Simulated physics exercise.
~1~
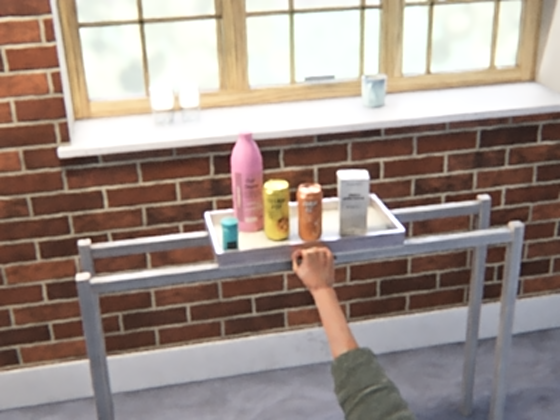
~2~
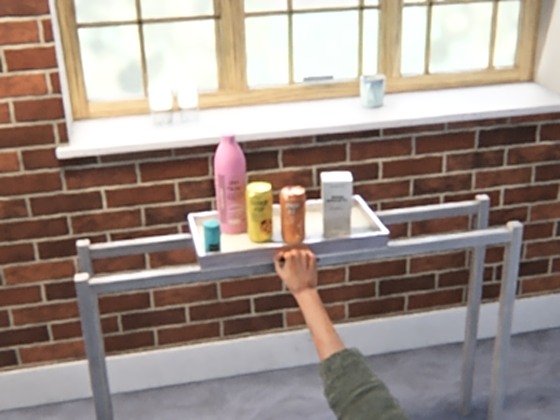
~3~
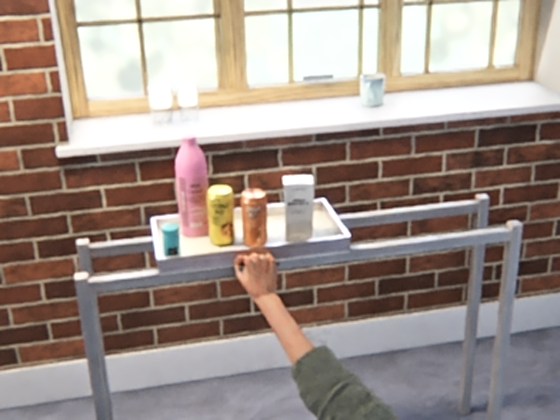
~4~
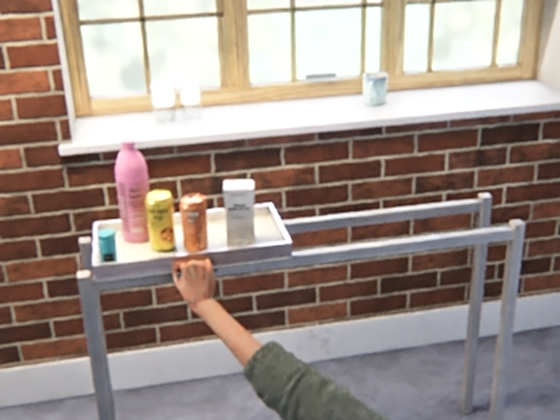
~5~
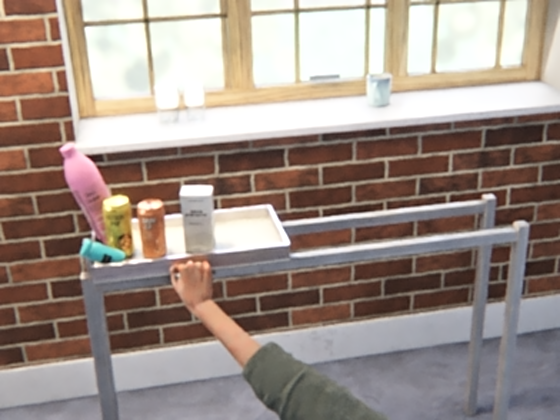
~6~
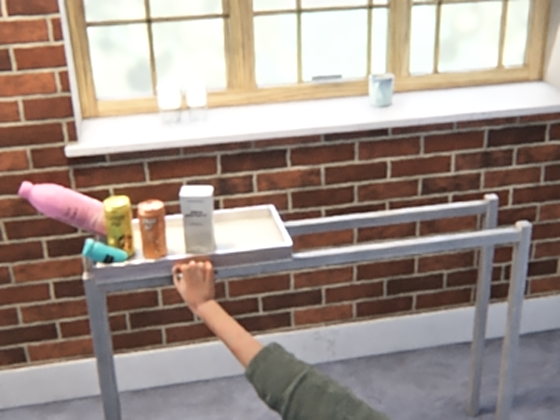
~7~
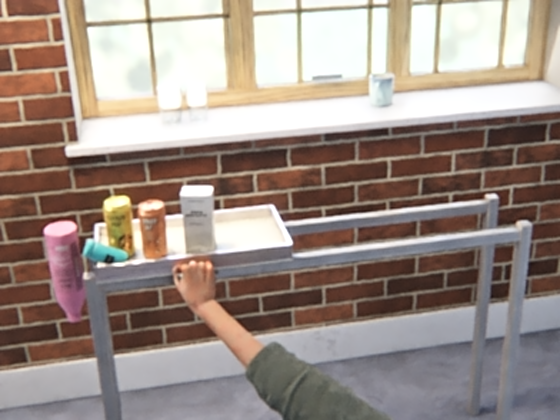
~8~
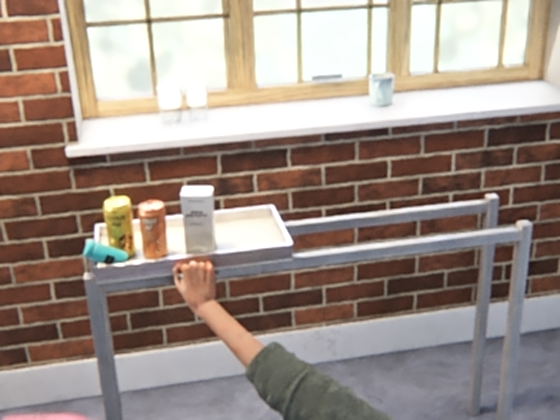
A pink bottle tips off a white tray's left end after a hand slides it left.
